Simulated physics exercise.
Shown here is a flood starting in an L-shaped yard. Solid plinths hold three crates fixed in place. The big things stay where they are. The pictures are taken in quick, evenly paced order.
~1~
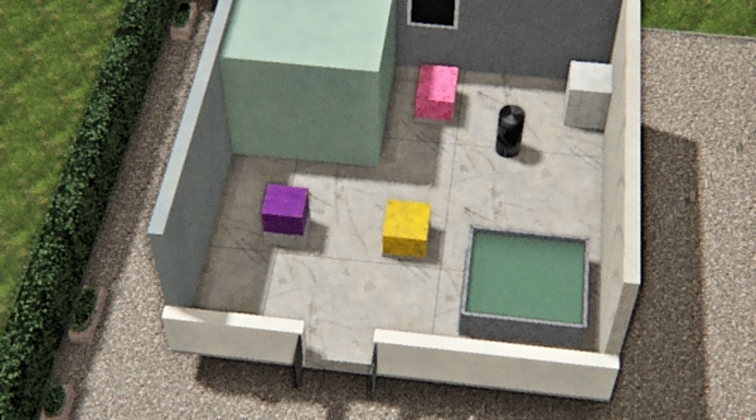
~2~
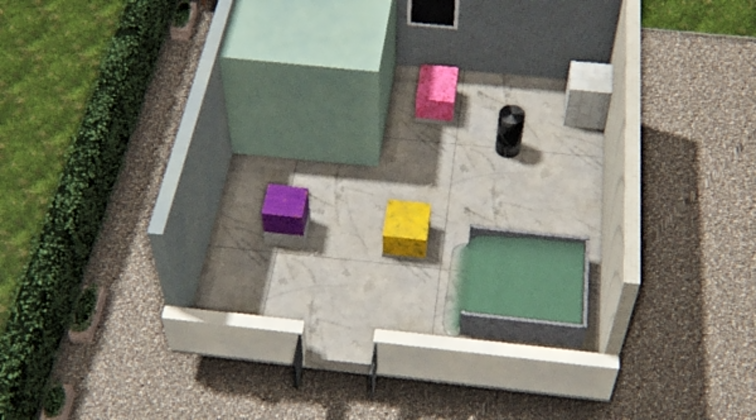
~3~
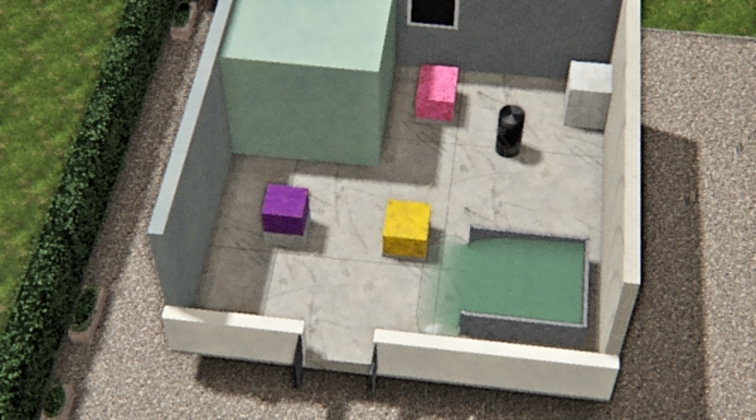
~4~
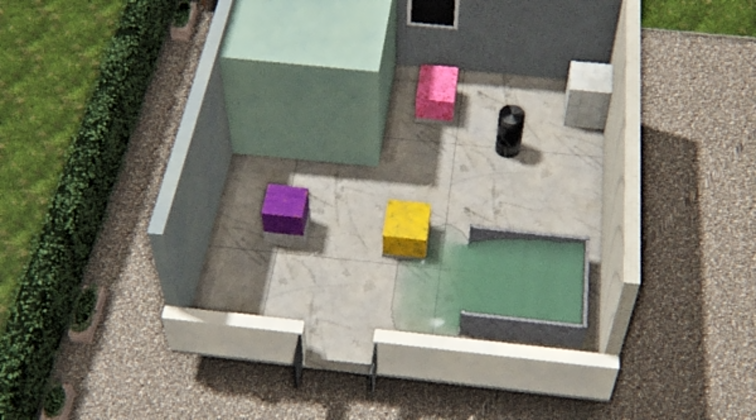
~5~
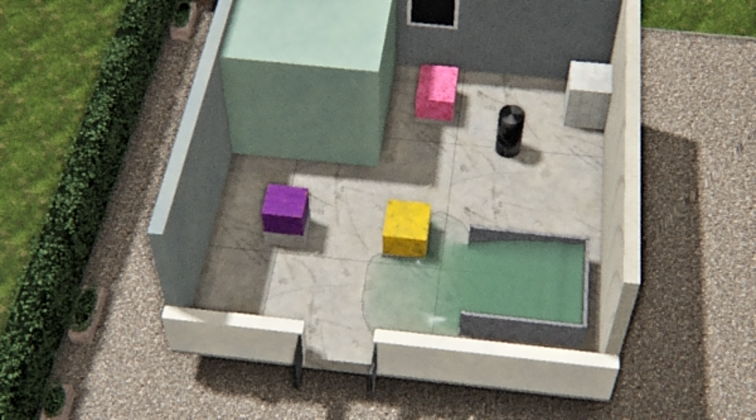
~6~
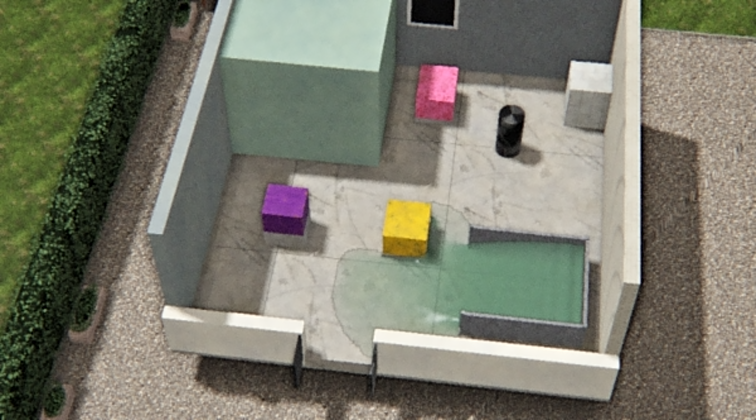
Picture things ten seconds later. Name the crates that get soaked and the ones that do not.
The yellow crate gets soaked; the purple crate does not get soaked; the pink crate does not get soaked.
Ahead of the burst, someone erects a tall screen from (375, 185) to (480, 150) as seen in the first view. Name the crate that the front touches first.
The crate marked yellow.
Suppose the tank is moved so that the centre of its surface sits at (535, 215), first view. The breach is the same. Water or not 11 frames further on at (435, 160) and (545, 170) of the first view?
The first spot is wetted, while the second is not reached.
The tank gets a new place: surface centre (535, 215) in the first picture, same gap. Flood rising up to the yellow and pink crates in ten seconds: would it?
Yellow is overrun. Pink is overrun.
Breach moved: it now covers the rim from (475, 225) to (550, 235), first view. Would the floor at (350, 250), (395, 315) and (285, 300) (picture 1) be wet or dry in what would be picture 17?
Taking them in turn, I get left untouched, then left untouched, then left untouched.
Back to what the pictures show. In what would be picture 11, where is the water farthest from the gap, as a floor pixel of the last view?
The farthest wet point should be near (217, 292).
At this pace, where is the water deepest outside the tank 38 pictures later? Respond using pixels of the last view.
Roughly at pixel (222, 196).
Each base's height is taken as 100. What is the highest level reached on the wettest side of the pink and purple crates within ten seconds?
80 and 50 per cent, in that order.
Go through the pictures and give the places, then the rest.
The water tank at (526, 278) is whole and still, in the first frame.
Water pours out at (468, 283) and has run to (453, 334), in the second frame.
Water pours out at (468, 284) and has run to (432, 337), in the third frame.
The front is at a hidden place, out from the gap at (468, 285), in the fourth frame.
The front is at (371, 322), out from the gap at (468, 285), in the fifth frame.
The front is at (338, 296), out from the gap at (468, 285), in the sixth frame.
A moment on, water covers 35 % of the floor; the yellow crate water round its plinth, the purple crate water round its plinth, the pink crate not reached.
Next, water covers 50 % of the floor; the yellow crate water round its plinth, the purple crate water round its plinth, the pink crate water round its plinth.
Then, water covers 65 % of the floor; the yellow crate water round its plinth, the purple crate water round its plinth, the pink crate water round its plinth.
Later, water covers 80 % of the floor; the yellow crate water round its plinth, the purple crate water round its plinth, the pink crate water round its plinth.
In the end, water covers 95 % of the floor; the yellow crate was topped, the purple crate stayed above the water, the pink crate stayed above the water.
